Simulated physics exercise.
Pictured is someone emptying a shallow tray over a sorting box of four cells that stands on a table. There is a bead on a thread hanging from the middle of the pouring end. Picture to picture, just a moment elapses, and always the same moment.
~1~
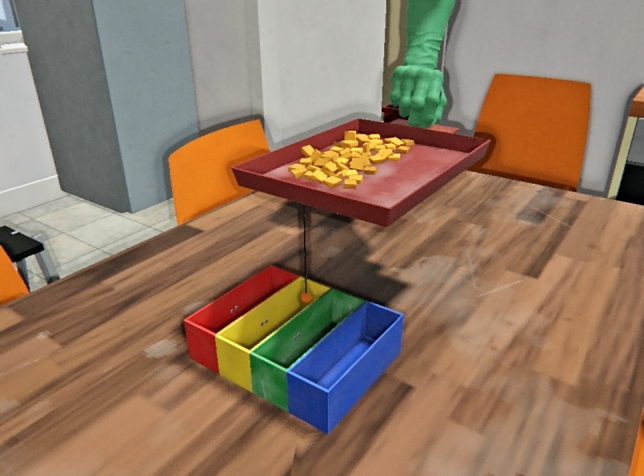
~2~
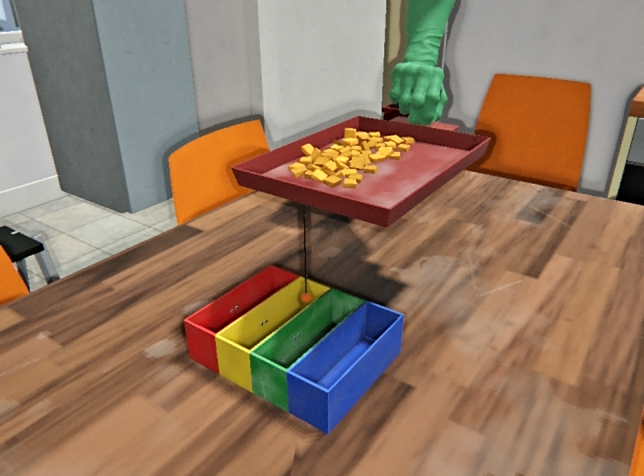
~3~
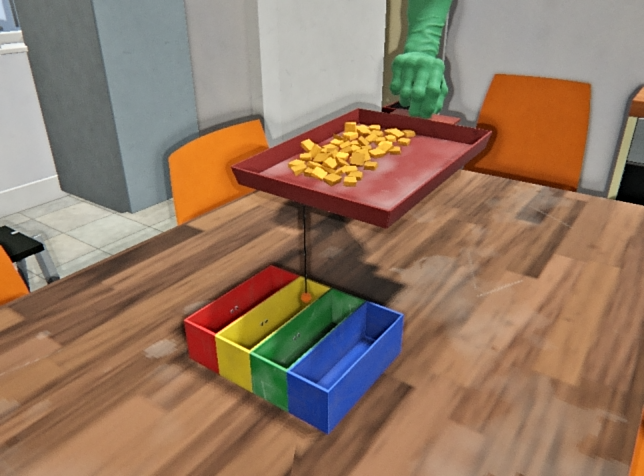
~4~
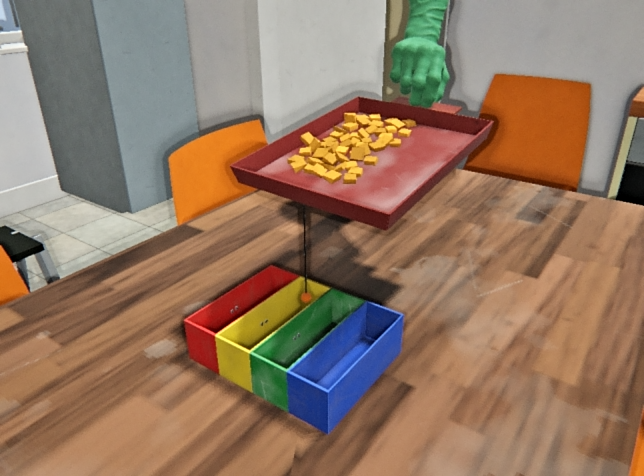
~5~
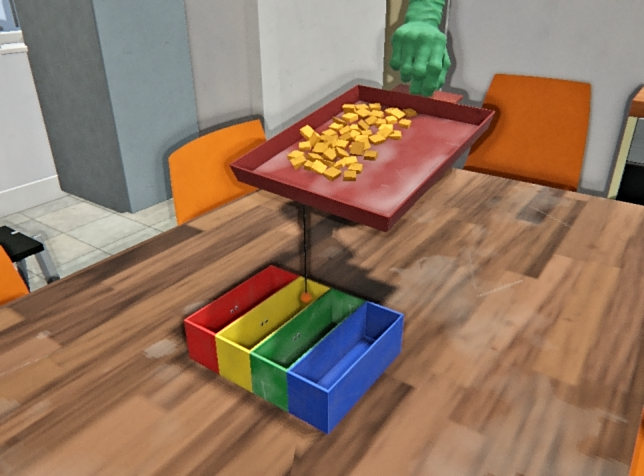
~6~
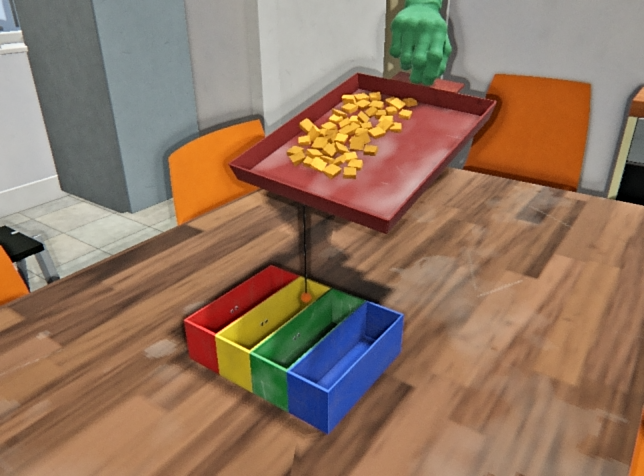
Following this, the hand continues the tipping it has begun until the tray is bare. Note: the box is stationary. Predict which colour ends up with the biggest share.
The biggest share goes to blue.
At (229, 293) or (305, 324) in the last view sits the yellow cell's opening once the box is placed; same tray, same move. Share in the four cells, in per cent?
Around 10 per cent for the first position, around 100 per cent for the second.
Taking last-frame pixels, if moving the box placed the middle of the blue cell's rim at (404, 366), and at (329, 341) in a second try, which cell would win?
First try: That green cell. Second try: Blue.
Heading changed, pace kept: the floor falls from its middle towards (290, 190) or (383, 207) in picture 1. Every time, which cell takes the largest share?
The cell in red; that blue cell.
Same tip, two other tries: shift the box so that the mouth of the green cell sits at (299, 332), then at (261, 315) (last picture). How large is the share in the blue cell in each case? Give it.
Trial 1 near 40 percent, trial 2 near 20 percent.
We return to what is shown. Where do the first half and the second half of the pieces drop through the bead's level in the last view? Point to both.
(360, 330), then (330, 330).
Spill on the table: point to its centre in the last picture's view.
Around (383, 408).
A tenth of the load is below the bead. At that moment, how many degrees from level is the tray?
Approx. reading: About 95°.
Just after the last frame, tray tipped steeply; almost all on the tray; just a few falling or outside the box.
A moment on, tray tipped right over; the larger part on the tray; just a few in the blue cell; just a few in the green cell; about a tenth falling or outside the box.
Further on, tray tipped past a quarter turn; roughly a third in the blue cell; roughly a quarter in the green cell; just a few in the yellow cell; roughly a third falling or outside the box.
When it is over, tray tipped past a quarter turn; roughly a third in the blue cell; roughly a quarter in the green cell; just a few in the yellow cell; not one in the red cell; roughly a third outside the box.
